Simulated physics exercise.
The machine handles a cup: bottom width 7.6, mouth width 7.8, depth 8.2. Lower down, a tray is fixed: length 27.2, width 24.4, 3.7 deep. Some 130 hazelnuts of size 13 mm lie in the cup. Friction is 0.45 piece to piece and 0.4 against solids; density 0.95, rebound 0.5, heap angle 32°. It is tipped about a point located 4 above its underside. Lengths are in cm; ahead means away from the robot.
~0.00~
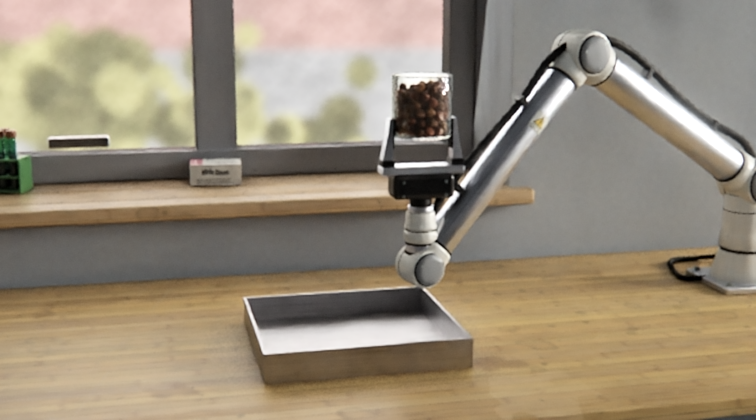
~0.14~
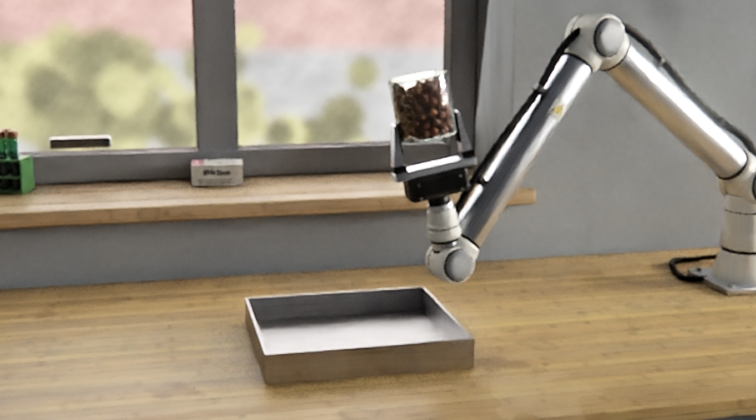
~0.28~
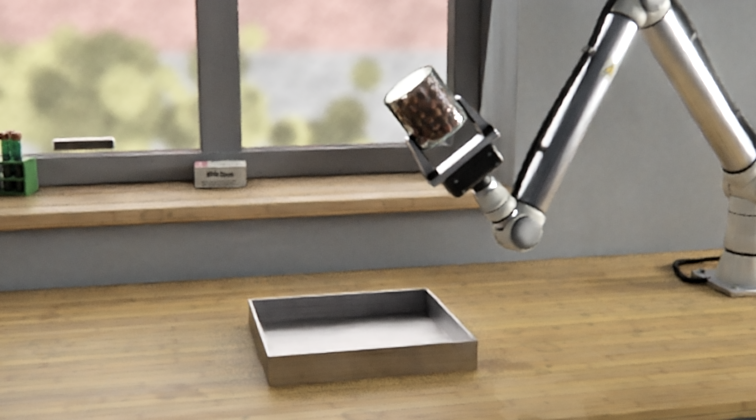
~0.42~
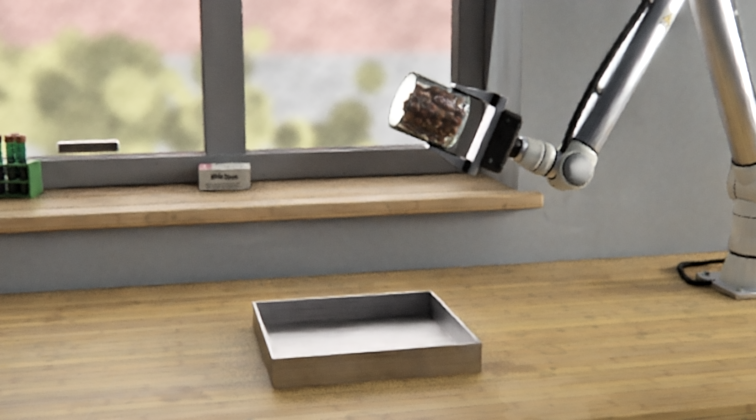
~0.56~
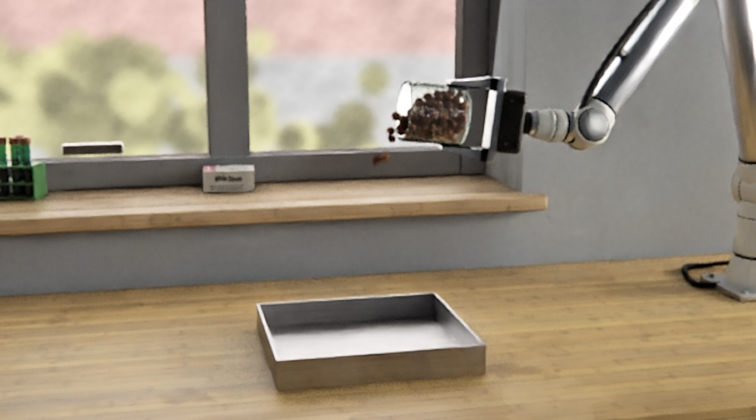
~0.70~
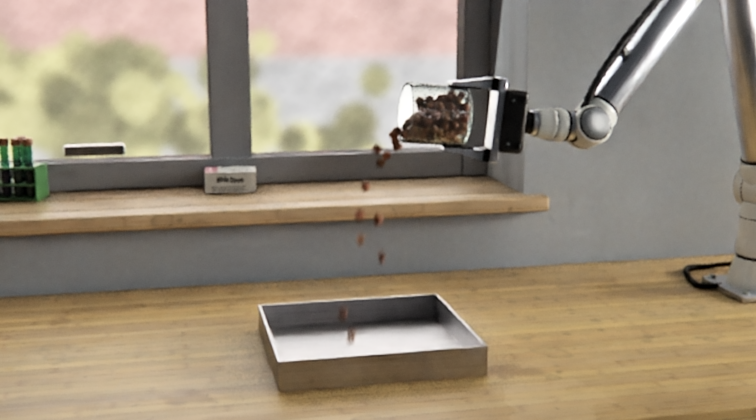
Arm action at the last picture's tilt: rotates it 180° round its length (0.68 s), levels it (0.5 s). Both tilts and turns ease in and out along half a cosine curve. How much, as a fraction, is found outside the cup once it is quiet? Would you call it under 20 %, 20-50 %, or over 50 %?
I would call it 20-50 %.
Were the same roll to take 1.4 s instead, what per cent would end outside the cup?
Then roughly 45 %.
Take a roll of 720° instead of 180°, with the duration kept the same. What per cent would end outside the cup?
Then about 30 percent.
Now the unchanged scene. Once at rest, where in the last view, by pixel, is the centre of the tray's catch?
Middle: Close to (336, 348).
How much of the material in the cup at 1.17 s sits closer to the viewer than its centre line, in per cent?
Front-half share of contents: Approx. 65 per cent.
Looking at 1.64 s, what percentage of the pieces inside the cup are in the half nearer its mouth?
I'd put it at some 35 per cent.
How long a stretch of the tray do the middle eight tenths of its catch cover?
20 cm.
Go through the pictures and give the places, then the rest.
In the first frame, the cup middle at (422, 107), upright; upper third of the load around (422, 95), from x 400 to 445, top at y 85; 130 in the cup.
In the second frame, the cup middle at (423, 107), tipped 11°; upper third of the load around (425, 96), from x 400 to 450, top at y 85.
In the third frame, the cup middle at (426, 109), tipped 38°; upper third of the load around (429, 98), from x 400 to 460, top at y 85.
In the fourth frame, the cup middle at (430, 112), tipped 67°; upper third of the load around (432, 99), from x 405 to 460, top at y 90.
In the fifth frame, the cup middle at (434, 114), tipped 83°; upper third of the load around (440, 105), from x 375 to 465, top at y 90; 128 in the cup, 2 in flight or on a rim.
In the sixth frame, the cup middle at (436, 115), tipped 84°; upper third of the load around (446, 108), from x 345 to 465, top at y 95; 119 in the cup, 2 in the tray, 9 in flight or on a rim.
After 1.17 s, tipped 84°, highest piece 36 above the table; 105 in the cup, 18 in the tray, 7 in flight or on a rim.
After 1.64 s, tipped 38°, highest piece 35 above the table; 83 in the cup, 45 in the tray, 2 in flight or on a rim.
After 2.08 s, upright, highest piece 36 above the table; 82 in the cup, 47 in the tray, 1 in flight or on a rim.
After 2.78 s, upright, highest piece 36 above the table; 82 in the cup, 48 in the tray.
In the end, 82 in the cup, 48 in the tray. That is 37 % outside the cup.
